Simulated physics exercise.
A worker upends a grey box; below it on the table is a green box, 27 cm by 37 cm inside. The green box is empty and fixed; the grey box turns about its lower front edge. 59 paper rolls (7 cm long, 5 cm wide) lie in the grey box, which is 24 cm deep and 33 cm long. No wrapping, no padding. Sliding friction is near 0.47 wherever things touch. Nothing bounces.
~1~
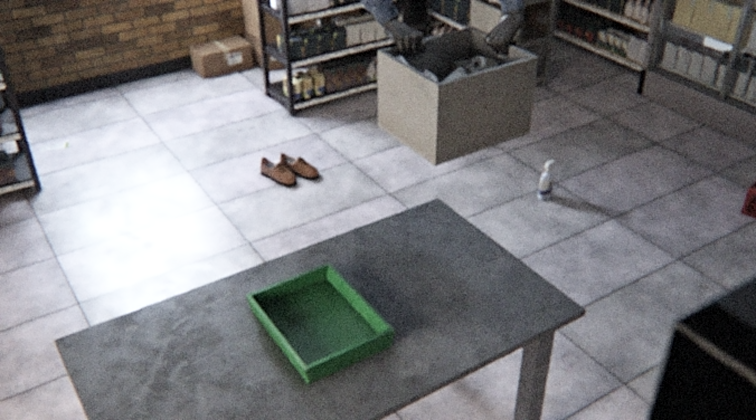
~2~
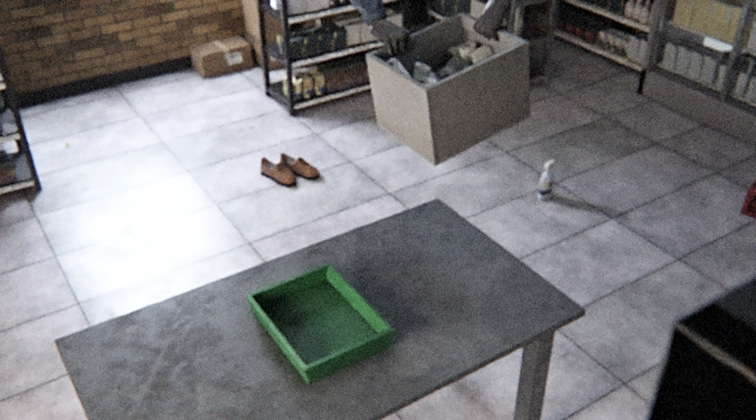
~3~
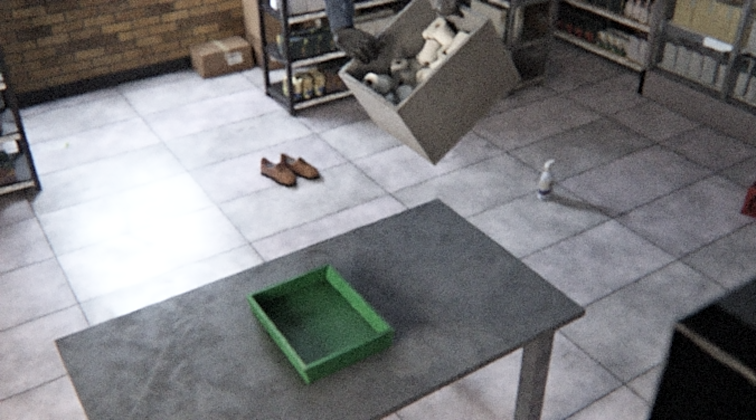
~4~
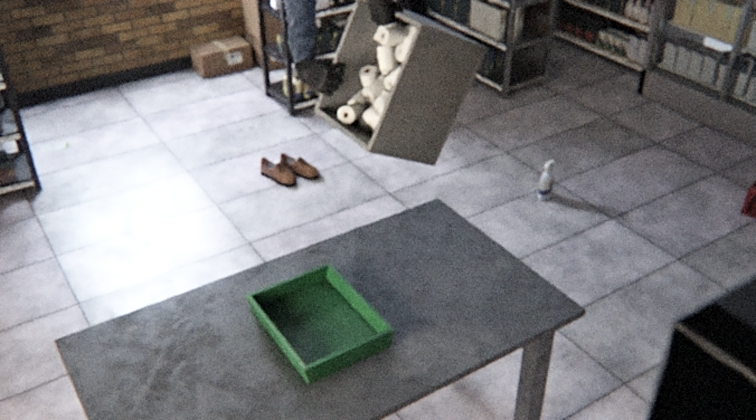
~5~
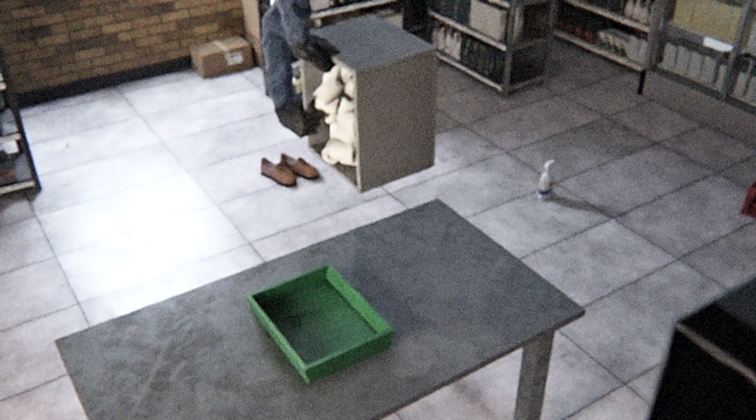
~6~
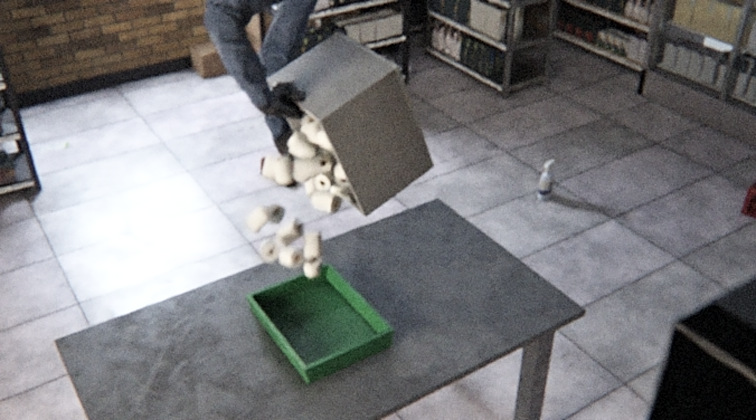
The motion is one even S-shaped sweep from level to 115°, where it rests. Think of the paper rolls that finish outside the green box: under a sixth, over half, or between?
Expect upwards of half of the load outside the green box.
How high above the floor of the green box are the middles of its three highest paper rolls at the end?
Roughly 12 cm.
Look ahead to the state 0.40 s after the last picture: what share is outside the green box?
Some 55 per cent by then.
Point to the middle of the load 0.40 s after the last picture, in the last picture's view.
Near (265, 332).
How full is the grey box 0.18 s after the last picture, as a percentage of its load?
Some 35 per cent.
Then, 0.18 s after the last picture, tilt 115°; 20 still in the grey box, 1 in the green box, 10 outside the green box and 28 in the air.
Then, 0.40 s after the last picture, tilt 115°; 12 still in the grey box, 8 in the green box, 32 outside the green box and 7 in the air.
Then, 0.71 s after the last picture, tilt 115°; 4 still in the grey box, 12 in the green box, 38 outside the green box and 5 in the air.
Outcome (1.11 s after the last picture), 20 in the green box and 39 outside the green box. Asked share, 39 of 59, 66 per cent.
